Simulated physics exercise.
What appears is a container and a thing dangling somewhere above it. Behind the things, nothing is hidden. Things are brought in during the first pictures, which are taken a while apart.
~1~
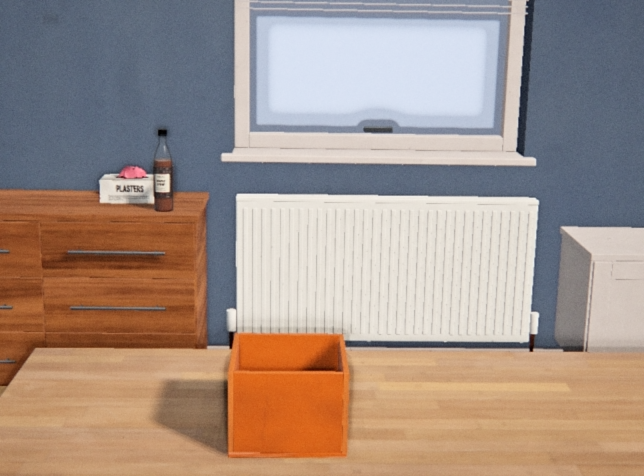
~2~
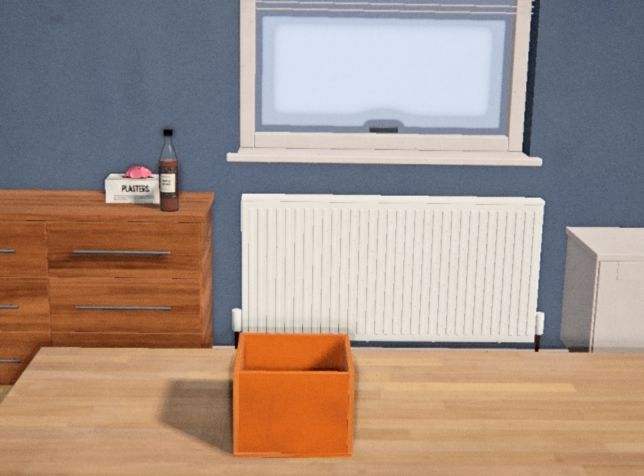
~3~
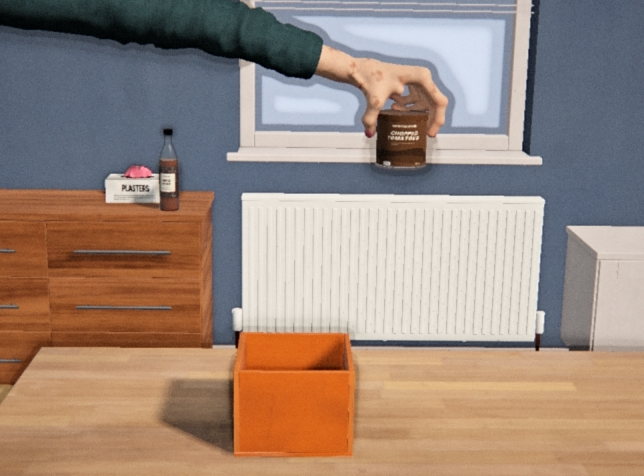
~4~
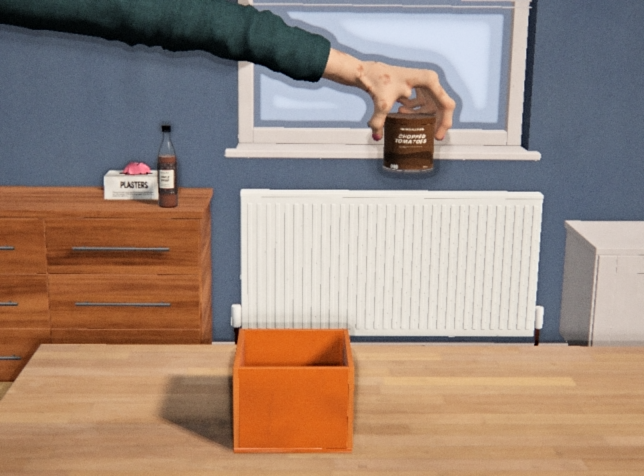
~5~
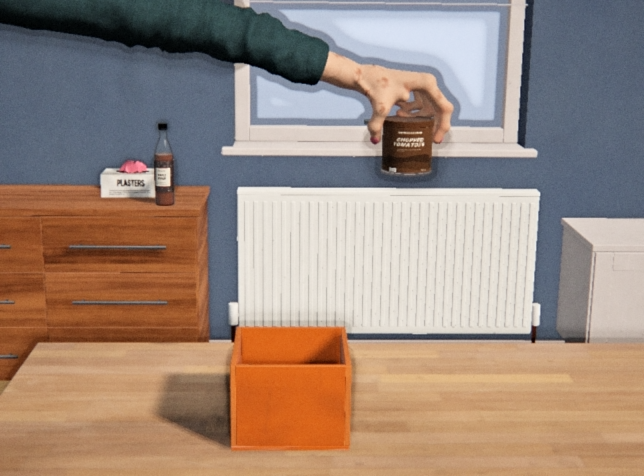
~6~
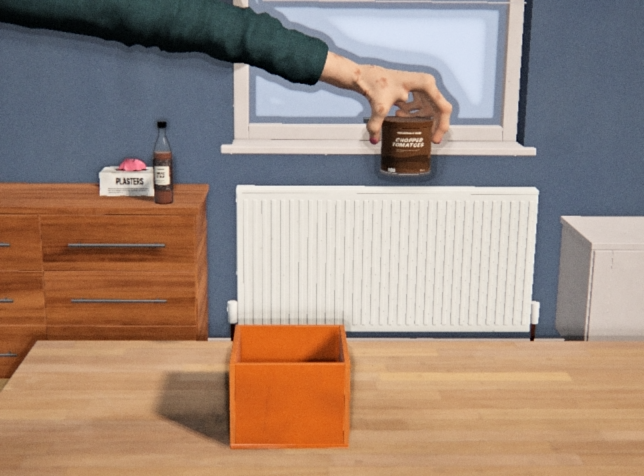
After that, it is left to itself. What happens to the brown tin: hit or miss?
Off target.
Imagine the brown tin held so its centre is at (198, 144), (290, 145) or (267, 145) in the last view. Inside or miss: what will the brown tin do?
Here's how it goes: It does not get in, after that it enters the mouth, and at the end it enters the mouth.
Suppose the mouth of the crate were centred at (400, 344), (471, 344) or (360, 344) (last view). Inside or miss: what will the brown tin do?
On the first try it lands in it, on the second it falls outside, on the third it lands in it.
Then, 0.18 s on from there, brown tin displaced about its own width near (404, 210).
Then, 0.26 s on from there, brown tin on its way down near (401, 301).
In the end, the brown tin falls beside it, near (398, 401).
